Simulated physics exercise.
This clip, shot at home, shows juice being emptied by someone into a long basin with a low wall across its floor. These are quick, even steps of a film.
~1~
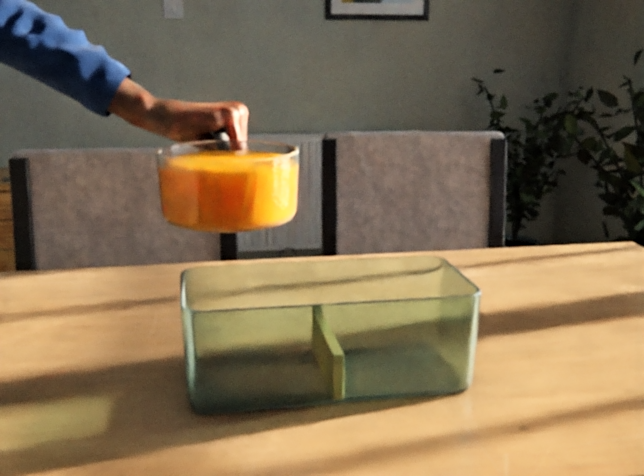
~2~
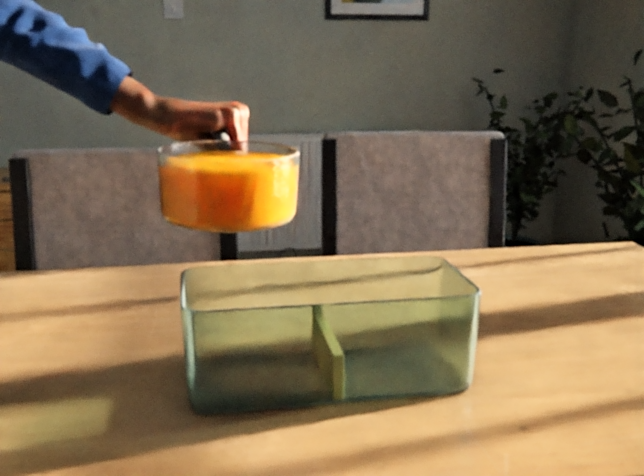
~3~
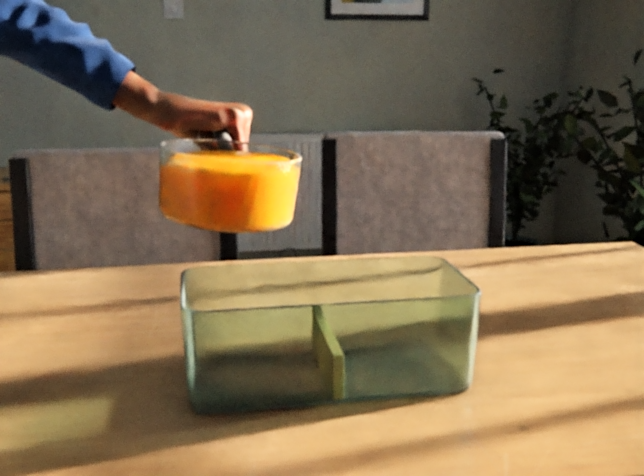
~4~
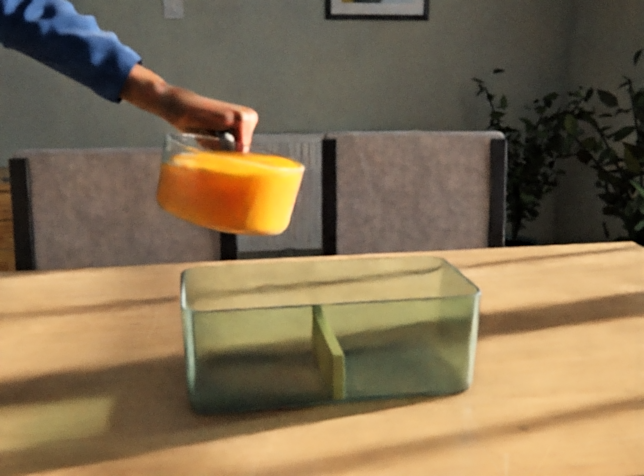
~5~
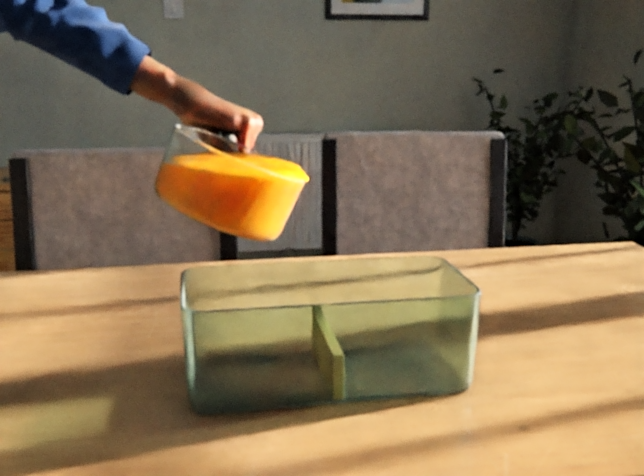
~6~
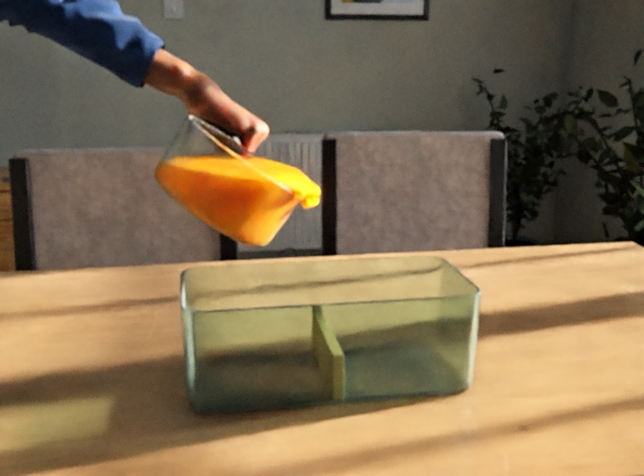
A hand in a blue sleeve held a clear container of orange juice above a long, divided green glass basin, then tilted it steadily to the right until juice began slipping over its rim.
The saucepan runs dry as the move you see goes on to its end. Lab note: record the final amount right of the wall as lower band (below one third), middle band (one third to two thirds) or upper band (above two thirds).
I expect the share right of the wall to be at least a third but at most two thirds.
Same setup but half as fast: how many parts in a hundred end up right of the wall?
Close to 75 per cent.
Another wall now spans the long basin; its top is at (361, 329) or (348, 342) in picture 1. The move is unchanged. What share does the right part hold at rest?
Roughly 15 per cent, and 40 per cent.
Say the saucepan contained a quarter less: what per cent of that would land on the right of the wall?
Some 50 parts in a hundred, give or take.
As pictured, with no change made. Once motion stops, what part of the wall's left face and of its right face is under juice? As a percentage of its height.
The left side ends up close to 30, the right side close to 50.
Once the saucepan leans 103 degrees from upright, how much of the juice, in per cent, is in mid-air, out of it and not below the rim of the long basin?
Around 25 in a hundred.
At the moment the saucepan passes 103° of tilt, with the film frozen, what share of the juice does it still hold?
Around 15 in a hundred.
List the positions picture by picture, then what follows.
In the first frame, it leans 0°; its right rim is at (296, 151); the juice meets the walls at (161, 161) and (293, 159); the long basin's rim runs from (182, 290) to (461, 275); the wall's top is at (327, 331).
In the second frame, it leans 2°; its right rim is at (297, 153); the juice meets the walls at (162, 161) and (294, 159).
In the third frame, it leans 6°; its right rim is at (299, 158); the juice meets the walls at (163, 160) and (295, 161).
In the fourth frame, it leans 14°; its right rim is at (301, 168); the juice meets the walls at (165, 161) and (299, 163).
In the fifth frame, it leans 24°; its right rim is at (302, 180); the juice meets the walls at (164, 162) and (300, 173); 2 per cent is over the edge.
In the sixth frame, it leans 35°; its right rim is at (301, 195); the juice meets the walls at (162, 162) and (293, 181); 8 per cent is over the edge.
A moment on, the saucepan is tipped right over and 16 per cent is still to pour, 9 is left of the wall and 48 right of it.
Next, the saucepan is tipped right over and 1 per cent is still to pour, 36 is left of the wall and 58 right of it.
Then the saucepan is tipped right over and 0 per cent is still to pour, 40 is left of the wall and 58 right of it.
Later the saucepan is tipped right over and 0 per cent is still to pour, 40 is left of the wall and 58 right of it.
Finally, 40 per cent lies left of the wall, 58 right of it and 2 outside.
